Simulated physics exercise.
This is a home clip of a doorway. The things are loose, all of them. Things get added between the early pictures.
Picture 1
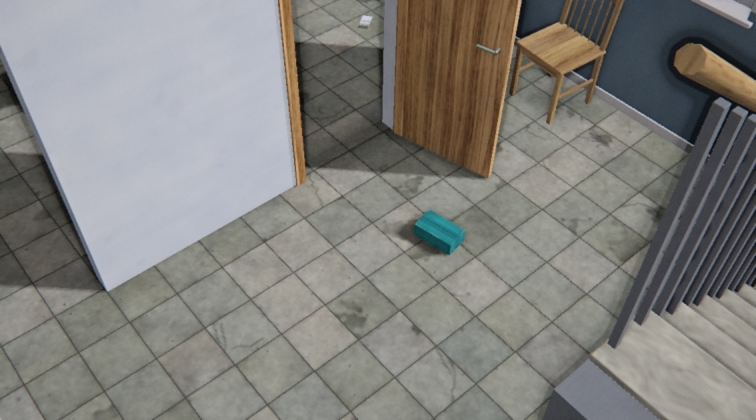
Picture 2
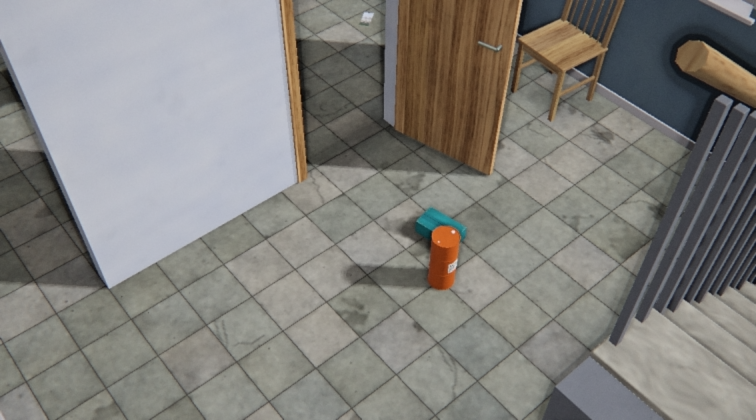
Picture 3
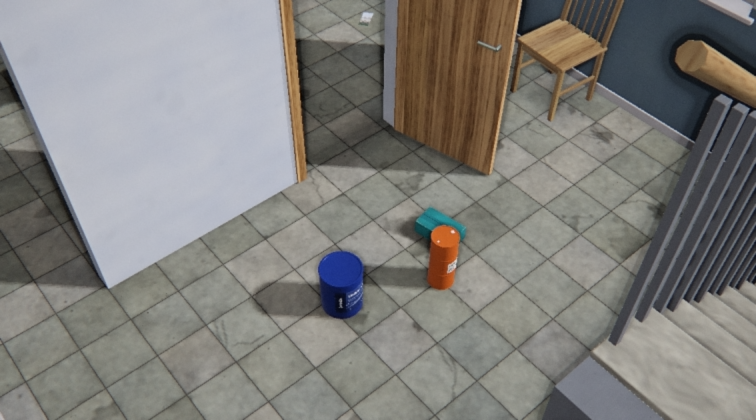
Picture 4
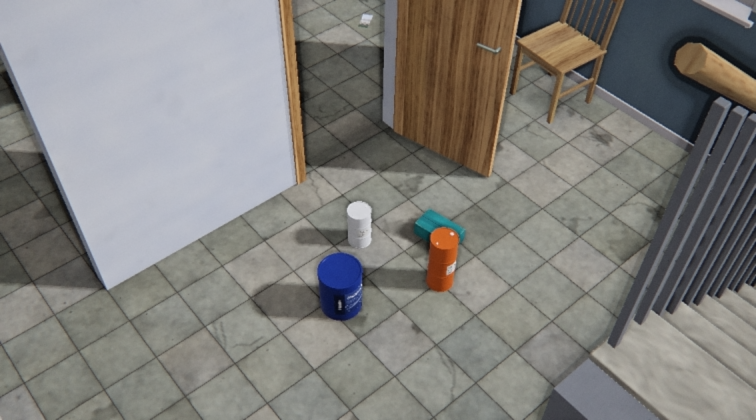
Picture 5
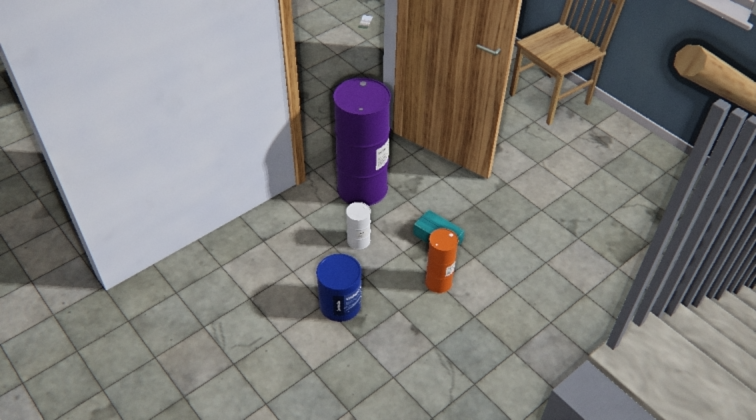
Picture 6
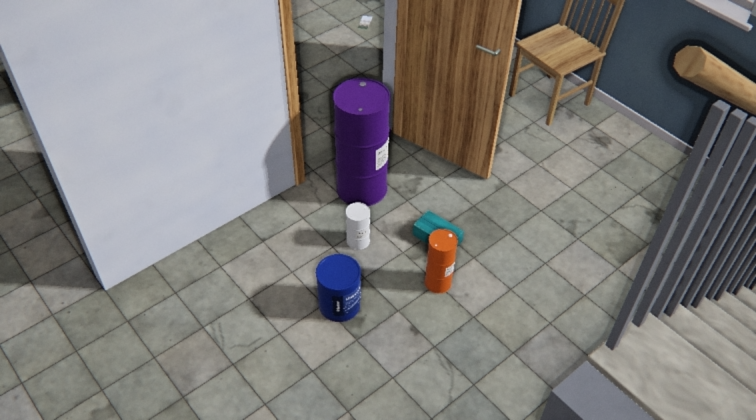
A turquoise parcel lay on the tiled floor by a wide-open door, then an orange canister, a blue pail, a white canister and a tall purple drum appeared around it, while the door stayed still.
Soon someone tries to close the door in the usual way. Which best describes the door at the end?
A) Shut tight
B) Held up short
Answer: B.
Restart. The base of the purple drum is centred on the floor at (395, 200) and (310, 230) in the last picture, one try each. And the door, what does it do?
It gets caught first and ends up closed second.
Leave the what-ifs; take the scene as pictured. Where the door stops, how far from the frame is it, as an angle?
Close to 45 degrees, I'd say.
Then, 0.50 s later than the last frame, door at 94°.
Then, 0.90 s later than the last frame, door at 77°.
Then, 1.20 s later than the last frame, door at 64°.
Then, 1.50 s later than the last frame, door at 50°.
When it is over, door at 46°; all 5 as before. End places, in pixels of the last picture, purple drum near (362, 145).
